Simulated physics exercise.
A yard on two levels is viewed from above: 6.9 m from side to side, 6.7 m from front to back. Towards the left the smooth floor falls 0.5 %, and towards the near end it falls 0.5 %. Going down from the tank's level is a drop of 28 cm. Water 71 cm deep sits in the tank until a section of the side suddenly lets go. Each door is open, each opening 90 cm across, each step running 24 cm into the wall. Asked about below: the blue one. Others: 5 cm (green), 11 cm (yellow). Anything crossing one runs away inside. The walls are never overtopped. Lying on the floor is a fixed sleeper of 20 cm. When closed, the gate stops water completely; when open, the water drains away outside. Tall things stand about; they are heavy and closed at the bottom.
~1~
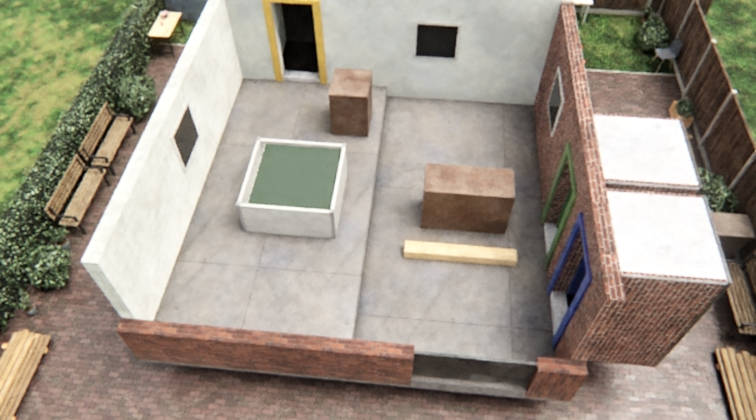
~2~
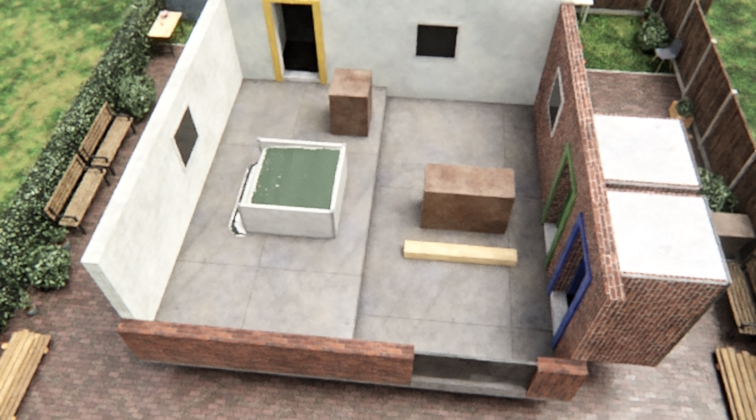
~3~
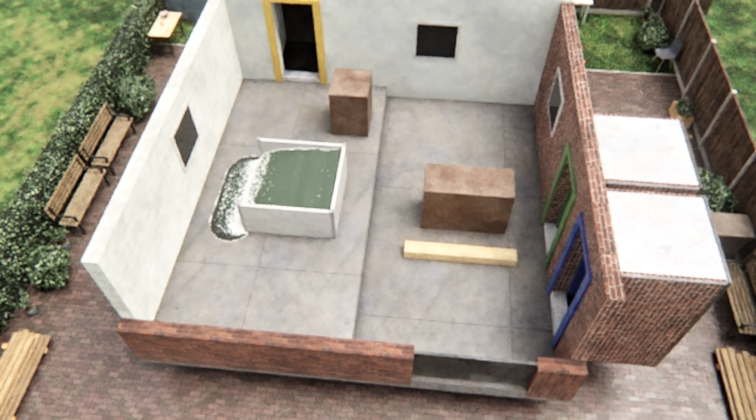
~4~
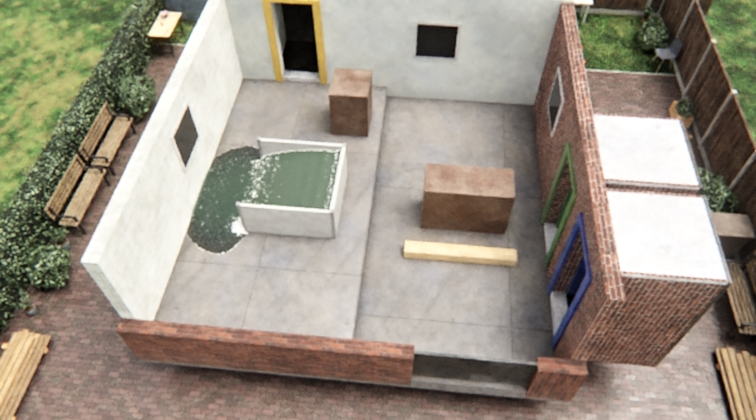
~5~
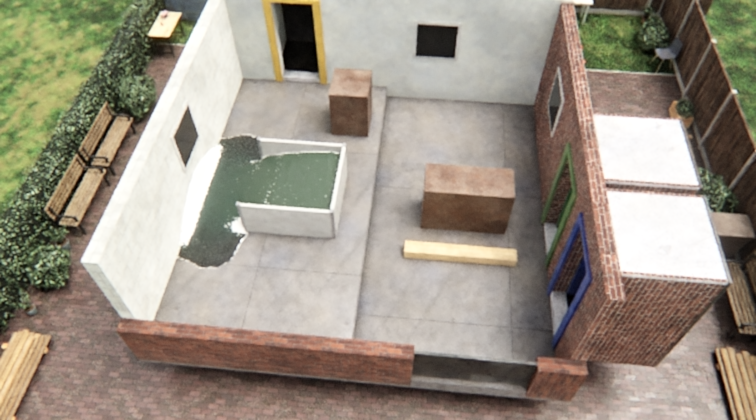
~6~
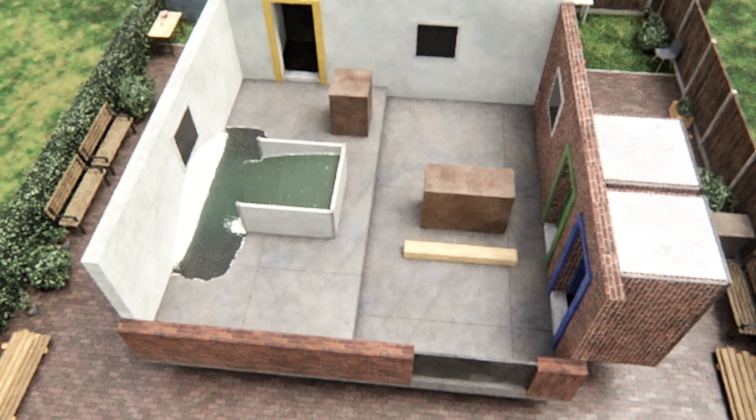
Green water pours from the left side of a white tank and spreads across the floor.
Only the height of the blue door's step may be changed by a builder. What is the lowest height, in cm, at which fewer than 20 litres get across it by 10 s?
7 cm.
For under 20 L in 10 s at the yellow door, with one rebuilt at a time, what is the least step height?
The yellow one would have to be about 13.5 cm high.
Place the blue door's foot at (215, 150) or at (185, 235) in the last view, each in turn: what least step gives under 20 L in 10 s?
About 25 cm for the first and 31 cm for the second.
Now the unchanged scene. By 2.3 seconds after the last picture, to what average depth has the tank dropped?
Some 13 cm.
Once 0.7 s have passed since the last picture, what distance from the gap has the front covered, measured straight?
About 3.8 metres out.
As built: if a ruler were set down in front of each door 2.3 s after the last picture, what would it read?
Before green it's 0 cm, before yellow 18 cm, before blue 0 cm.
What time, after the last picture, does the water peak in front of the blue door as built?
The depth peaks at about 4.0 seconds.
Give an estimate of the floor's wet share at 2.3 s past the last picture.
Wet share: Around 35 %.
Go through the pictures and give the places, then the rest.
In the first frame, the tank at (294, 176) is whole and still, 71 cm deep; the blue door at (566, 289) is dry.
In the second frame, the front is at (235, 228), 0.3 m from the gap at (256, 189); 0.3 m2 of floor is wet, 71 cm left at the back.
In the third frame, the gap is at (256, 190), the front 0.7 m out at (215, 224); the back of the tank holds 70 cm.
In the fourth frame, the front is at (189, 227), 1.2 m from the gap at (256, 191); 2.5 m2 of floor is wet, 62 cm left at the back.
In the fifth frame, water pours out at (256, 191) and has run 1.3 m, to (179, 253); about 12 cm deep outside, 61 cm at the back.
In the sixth frame, the front is at (172, 272), 1.6 m from the gap at (256, 192); 3.3 m2 of floor is wet, 56 cm left at the back; the blue door at (566, 289), 6.1 m from the gap, is still 5.9 m from the nearest water.
Then, 0.7 s after the last picture water covers 15 % of the floor, deepest (46 cm) near (200, 196); it has not reached the blue door.
Then, 2.3 s after the last picture water covers 35 % of the floor, deepest (27 cm) near (149, 335); it has not reached the blue door.
Then, 9.3 s after the last picture water covers 95 % of the floor, deepest (8 cm) near (382, 190); 6 cm at the blue door, 0 litres in over its 19 cm step.
At the blue door as built, the water peaked near 11 cm, 4.1 s after the last picture.
With a step of 5.5 cm, 36 litres would have come in within the 10 s; with 7.5 cm, 13 litres. So under 20 litres takes about 7 cm.
